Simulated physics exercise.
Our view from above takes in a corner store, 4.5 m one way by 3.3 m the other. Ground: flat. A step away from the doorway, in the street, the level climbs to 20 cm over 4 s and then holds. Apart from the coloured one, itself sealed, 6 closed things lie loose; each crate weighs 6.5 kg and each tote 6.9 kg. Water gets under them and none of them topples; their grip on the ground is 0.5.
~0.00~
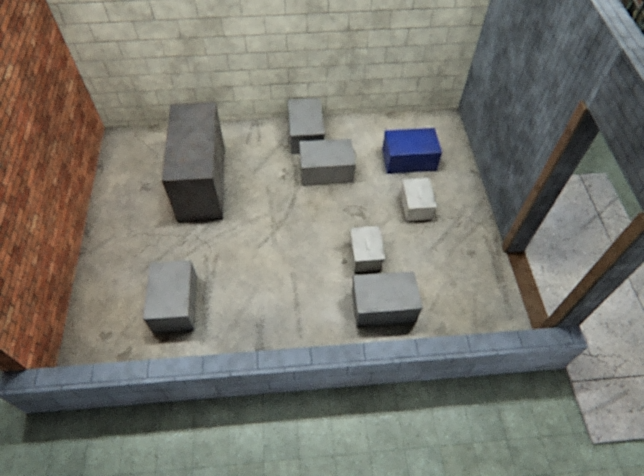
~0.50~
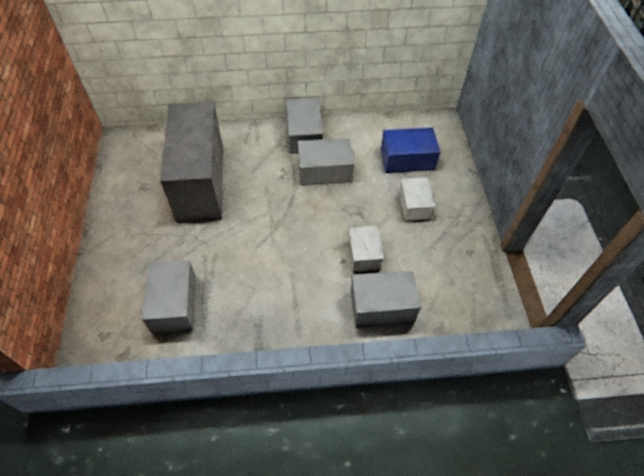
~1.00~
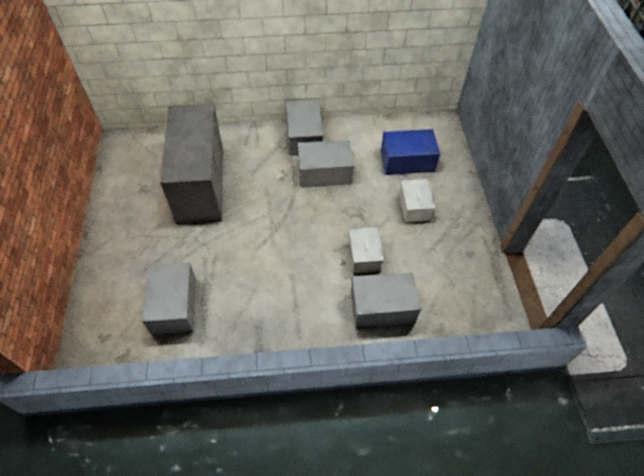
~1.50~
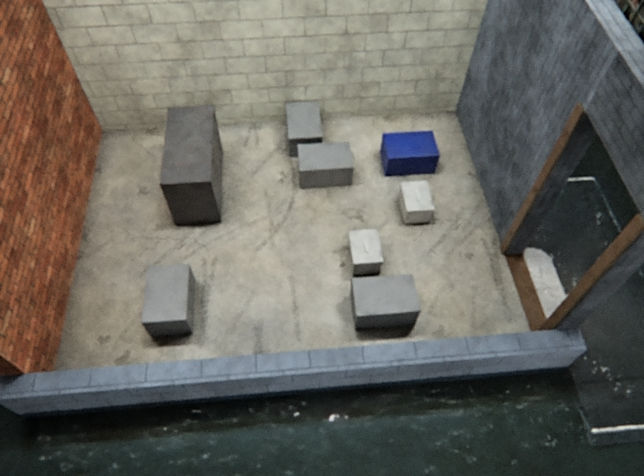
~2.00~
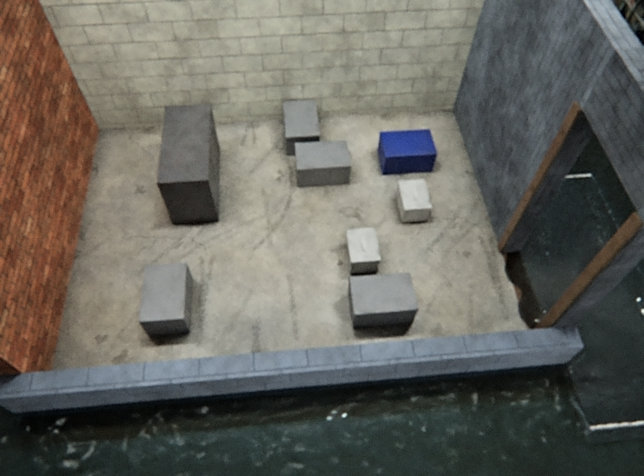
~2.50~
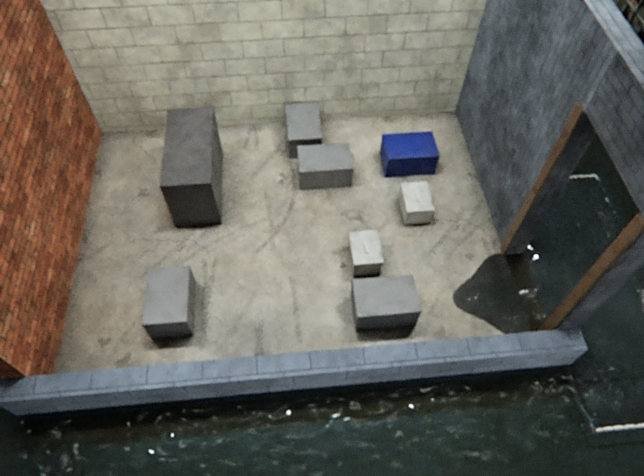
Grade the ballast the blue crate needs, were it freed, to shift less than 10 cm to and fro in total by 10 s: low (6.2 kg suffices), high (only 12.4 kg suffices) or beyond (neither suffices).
Grade: Low.
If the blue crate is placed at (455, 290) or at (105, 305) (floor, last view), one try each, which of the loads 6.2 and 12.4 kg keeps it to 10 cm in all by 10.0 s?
In order: Both fall short; both fall short.
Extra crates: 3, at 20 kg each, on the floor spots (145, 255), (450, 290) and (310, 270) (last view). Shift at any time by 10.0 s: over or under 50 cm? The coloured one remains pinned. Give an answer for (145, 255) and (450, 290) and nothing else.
Respectively, not exceeded and exceeded.
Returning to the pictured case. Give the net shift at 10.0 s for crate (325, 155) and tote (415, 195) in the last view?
10 cm and 0 cm respectively.
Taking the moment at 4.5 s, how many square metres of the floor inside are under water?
Roughly 4.5 m2 of it is wet.
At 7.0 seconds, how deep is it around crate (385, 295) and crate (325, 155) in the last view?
Roughly 4 and 1 cm.
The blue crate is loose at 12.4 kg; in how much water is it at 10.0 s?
Close to 2 cm deep.
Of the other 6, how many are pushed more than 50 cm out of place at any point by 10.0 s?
The answer here is 4.
After 3.5 s the blue crate would be 0 cm from its start with 6.2 kg and 0 cm from its start with 12.4 kg; 0 cm of water round it then.
After 4.5 s the blue crate would be 0 cm from its start with 6.2 kg and 0 cm from its start with 12.4 kg; 0 cm of water round it then.
After 7.0 s the blue crate would be 0 cm from its start with 6.2 kg and 0 cm from its start with 12.4 kg; 1 cm of water round it then.
After 10.0 s the blue crate would be 0 cm from its start with 6.2 kg and 0 cm from its start with 12.4 kg; 2 cm of water round it then.
